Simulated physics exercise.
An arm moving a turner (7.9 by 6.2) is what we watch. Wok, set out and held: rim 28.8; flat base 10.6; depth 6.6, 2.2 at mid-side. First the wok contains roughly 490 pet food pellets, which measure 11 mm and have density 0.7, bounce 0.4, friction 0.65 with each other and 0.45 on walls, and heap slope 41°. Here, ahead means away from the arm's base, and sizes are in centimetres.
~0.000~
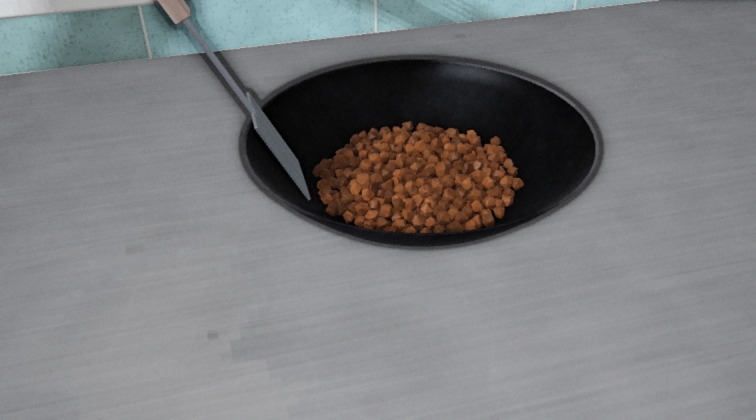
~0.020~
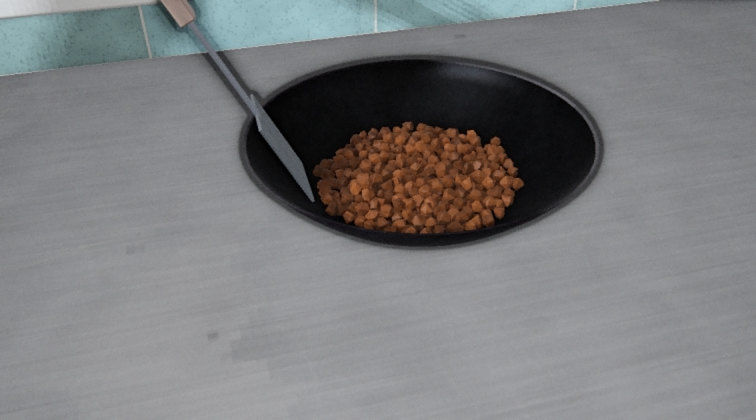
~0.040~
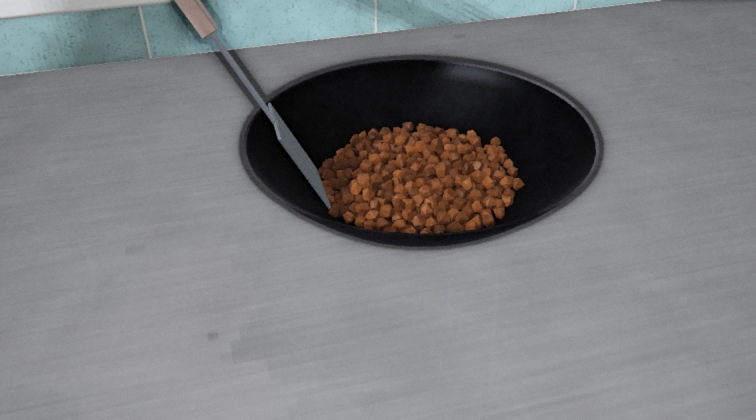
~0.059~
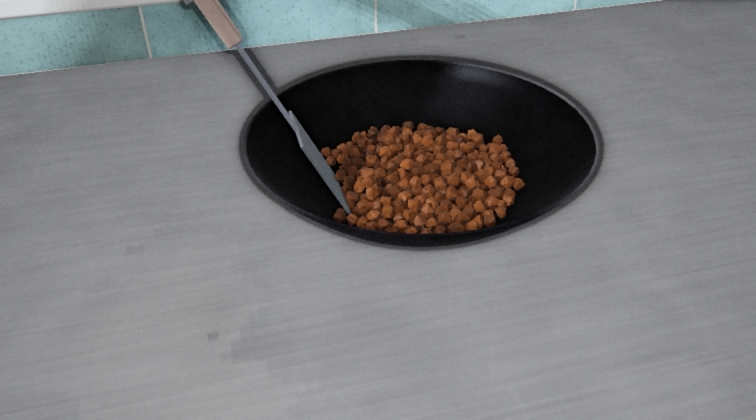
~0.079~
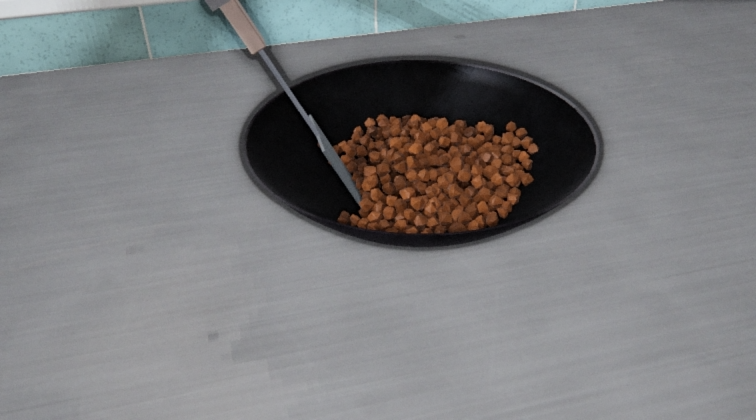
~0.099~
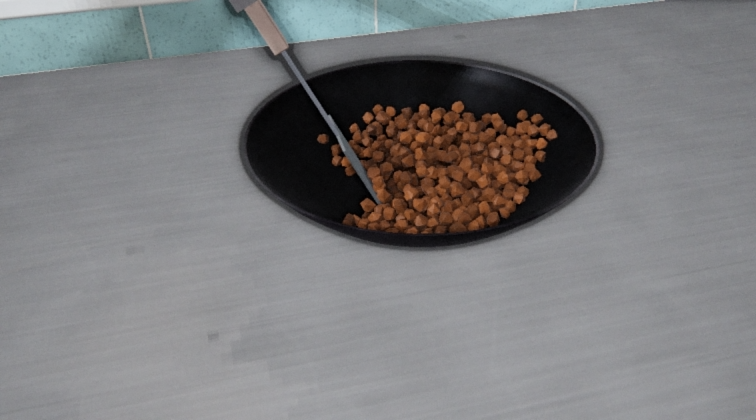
A gray turner slid rightward into a heap of brown pellets in a black wok, first reaching the pile's left edge, then pushing in and spreading some pellets toward the right and back.
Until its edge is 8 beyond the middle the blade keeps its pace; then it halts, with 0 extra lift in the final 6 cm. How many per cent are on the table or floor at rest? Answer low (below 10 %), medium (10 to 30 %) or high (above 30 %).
Medium.
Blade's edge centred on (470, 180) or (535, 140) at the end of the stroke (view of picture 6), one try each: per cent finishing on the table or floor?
First try about 0 percent, second about 35 percent.
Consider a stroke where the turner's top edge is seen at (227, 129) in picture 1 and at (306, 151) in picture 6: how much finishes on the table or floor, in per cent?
Roughly 10 percent ends up there.
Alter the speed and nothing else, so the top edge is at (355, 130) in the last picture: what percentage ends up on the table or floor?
That share would be some 25 percent.
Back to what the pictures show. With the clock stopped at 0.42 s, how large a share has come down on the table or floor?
Roughly 15 percent of it.
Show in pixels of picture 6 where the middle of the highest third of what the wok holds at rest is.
Around (527, 130).
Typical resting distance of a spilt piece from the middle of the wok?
The answer is around 22 cm.
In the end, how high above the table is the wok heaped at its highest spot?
It reaches around 7.5 cm.
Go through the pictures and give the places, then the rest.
Turner top edge at (251, 109), sloping 64°; upper third of the load around (418, 169), from x 320 to 515, top at y 130; 487 in the wok, in the first picture.
Turner top edge at (255, 111), sloping 64°; upper third of the load around (418, 169), from x 320 to 515, top at y 130, in the second picture.
Turner top edge at (274, 120), sloping 64°; upper third of the load around (419, 169), from x 320 to 515, top at y 130, in the third picture.
Turner top edge at (295, 128), sloping 64°; upper third of the load around (419, 165), from x 325 to 515, top at y 125, in the fourth picture.
Turner top edge at (316, 132), sloping 64°; upper third of the load around (434, 155), from x 325 to 535, top at y 120, in the fifth picture.
Turner top edge at (336, 132), sloping 64°; upper third of the load around (448, 147), from x 325 to 550, top at y 110; 487 in the wok, in the sixth picture.
By 0.15 s, sloping 64°, highest piece 8 above the table; 487 in the wok.
By 0.20 s, sloping 64°, highest piece 8 above the table; 484 in the wok, 3 on the blade or in flight.
By 0.42 s, sloping 64°, highest piece 7 above the table; 406 in the wok, 74 on the table or floor, 7 on the blade or in flight.
By 1.47 s, sloping 64°, highest piece 7 above the table; 406 in the wok, 81 on the table or floor.
Final count, 406 in the wok, 81 on the table or floor. That is 17 % on the table or floor.
